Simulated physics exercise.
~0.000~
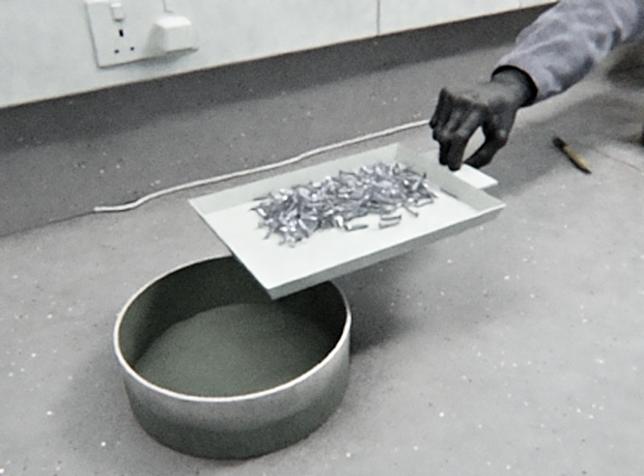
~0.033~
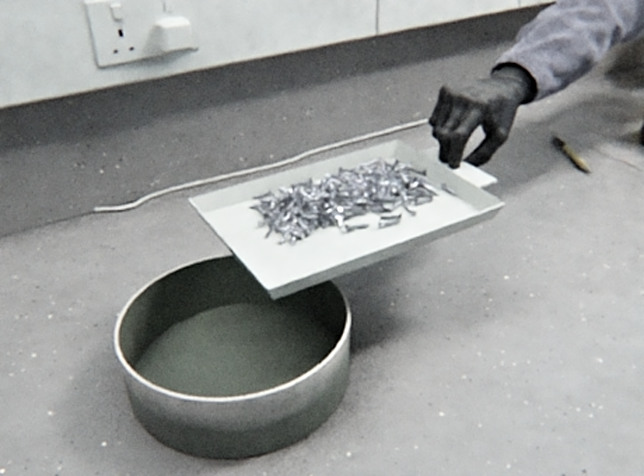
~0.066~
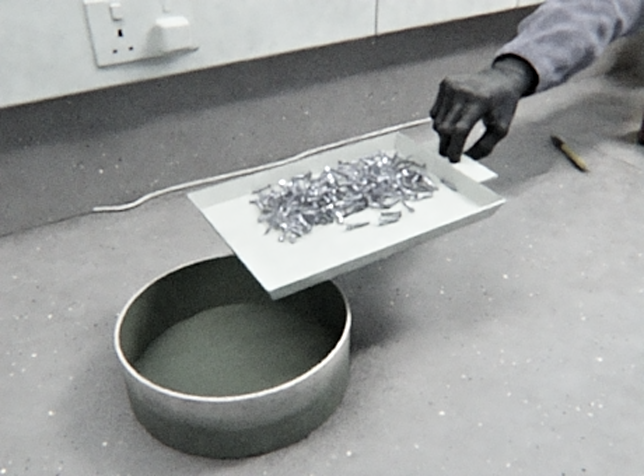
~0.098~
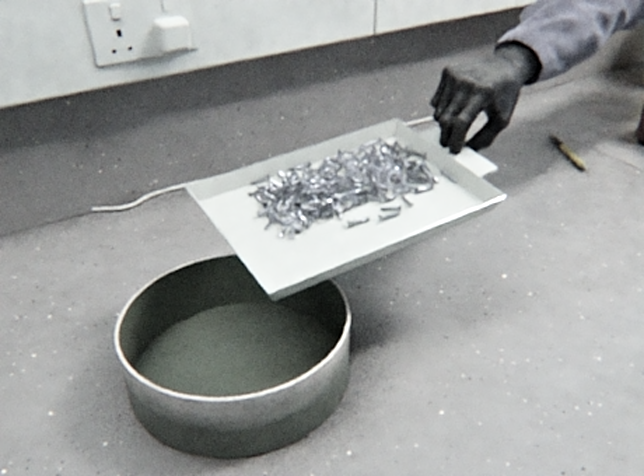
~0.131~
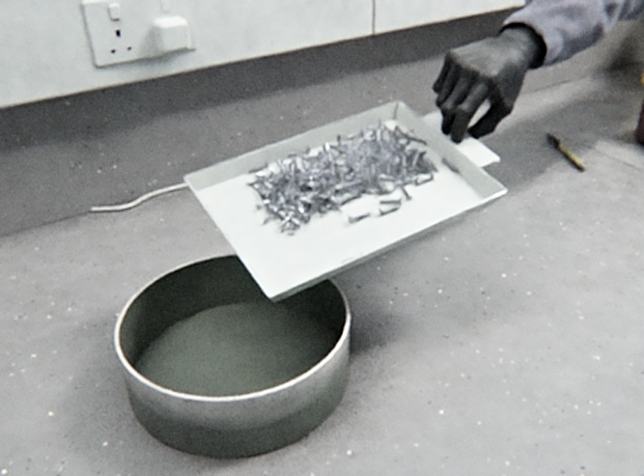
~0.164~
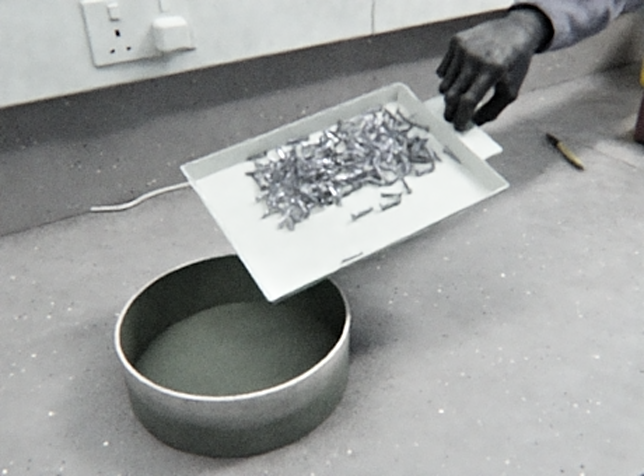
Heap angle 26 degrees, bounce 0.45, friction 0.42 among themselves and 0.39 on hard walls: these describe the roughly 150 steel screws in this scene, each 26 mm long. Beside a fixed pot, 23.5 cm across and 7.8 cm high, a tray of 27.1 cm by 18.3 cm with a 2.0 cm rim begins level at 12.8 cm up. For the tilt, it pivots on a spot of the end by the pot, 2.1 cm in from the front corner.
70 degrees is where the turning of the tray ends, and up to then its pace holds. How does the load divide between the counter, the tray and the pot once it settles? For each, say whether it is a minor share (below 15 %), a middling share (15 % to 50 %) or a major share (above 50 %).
I expect this. Counter - a major share. Tray - a minor share. Pot - a middling share.
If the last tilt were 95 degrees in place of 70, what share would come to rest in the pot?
Around 30 in a hundred.
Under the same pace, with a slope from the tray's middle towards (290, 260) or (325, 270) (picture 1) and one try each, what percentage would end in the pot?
About 90 and 45 per cent.
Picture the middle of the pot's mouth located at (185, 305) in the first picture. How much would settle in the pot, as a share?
0 %.
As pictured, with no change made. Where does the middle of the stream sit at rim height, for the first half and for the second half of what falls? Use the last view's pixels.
Around (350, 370), then (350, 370).
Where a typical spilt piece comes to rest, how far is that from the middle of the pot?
Distance: Roughly 22 cm.
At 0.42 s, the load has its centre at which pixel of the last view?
Somewhere about (362, 184) in the last view.
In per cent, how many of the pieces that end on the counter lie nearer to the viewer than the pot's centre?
I'd put it at around 100 per cent.
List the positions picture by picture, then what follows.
In the first picture, tray tilt 0 degrees, front corners at (272, 281) and (495, 204); middle of the pieces at (340, 198); pot at (234, 316).
In the second picture, tray tilt 1 degrees, front corners at (272, 281) and (495, 202); middle of the pieces at (339, 196).
In the third picture, tray tilt 3 degrees, front corners at (272, 282) and (495, 199), lowest corner left front; middle of the pieces at (339, 191).
In the fourth picture, tray tilt 7 degrees, front corners at (273, 284) and (496, 194), lowest corner left front; middle of the pieces at (339, 182).
In the fifth picture, tray tilt 13 degrees, front corners at (273, 287) and (497, 189), lowest corner left front; middle of the pieces at (338, 172).
In the sixth picture, tray tilt 19 degrees, front corners at (273, 290) and (499, 183), lowest corner left front; middle of the pieces at (338, 160); pot at (234, 315). The tray's pace is about 185 degrees a second.
After 0.32 s, tilt 48 degrees; the tray holds 100 %, the pot 0 %.
After 0.42 s, tilt 65 degrees; the tray holds 100 %, the pot 0 %.
After 0.65 s, tilt 70 degrees; the tray holds 10 %, the pot 20 %.
By 2.2 s all is still; counter 70 %, tray 5 %, pot 25 %.
